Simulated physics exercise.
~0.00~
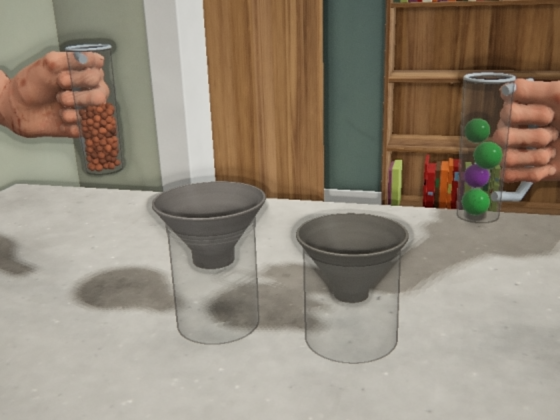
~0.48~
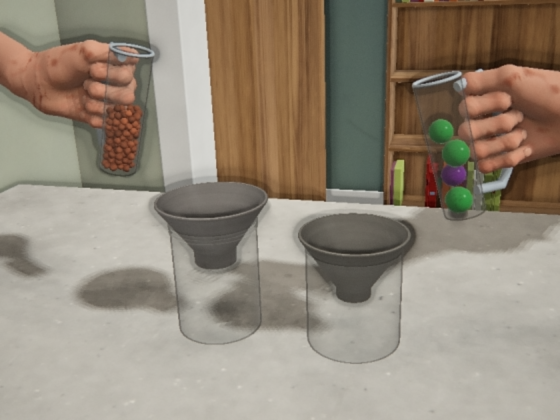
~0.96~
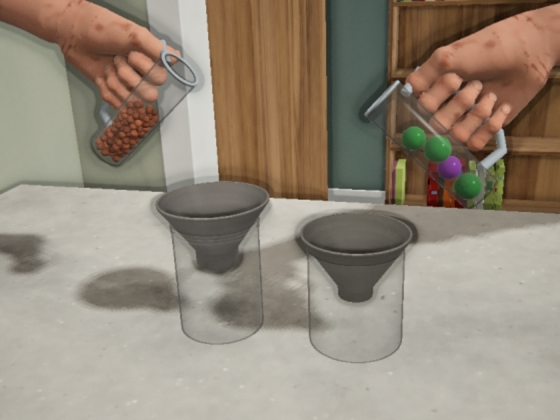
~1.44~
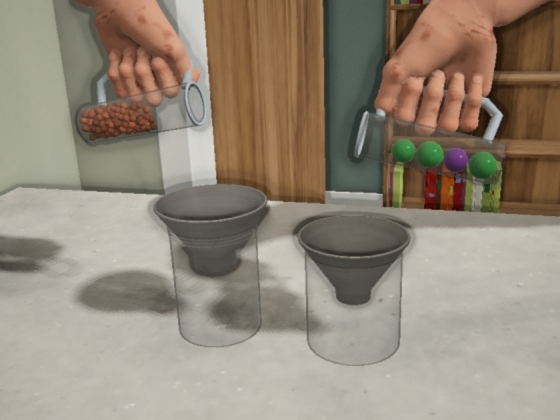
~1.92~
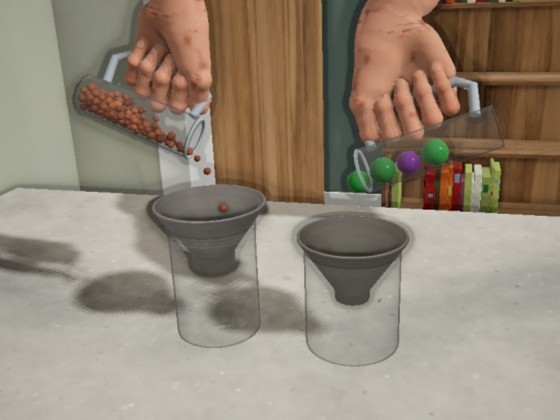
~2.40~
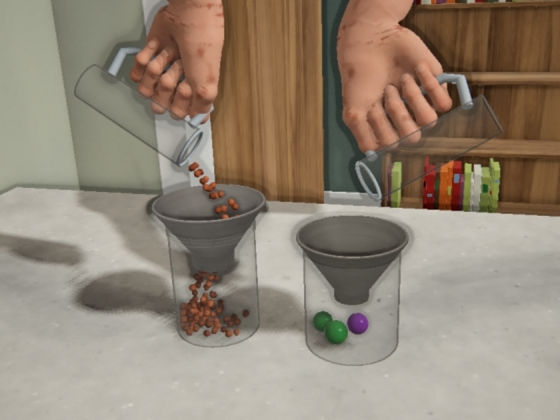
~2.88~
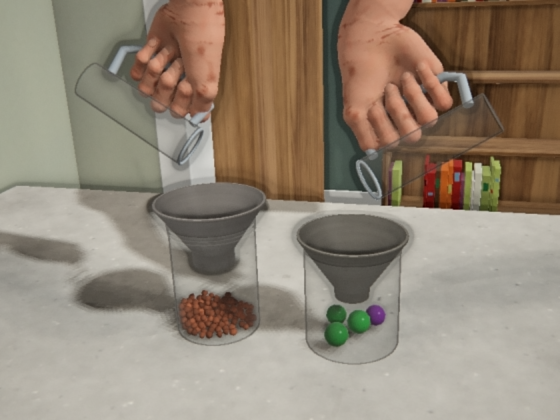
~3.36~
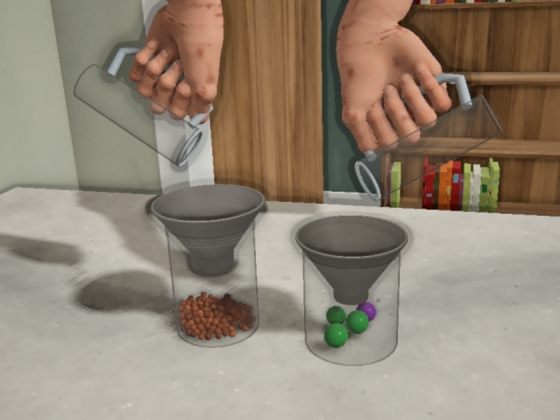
Two hands tipping cups of small brown pieces and green and purple balls through funnels, everything settling in the jars below.
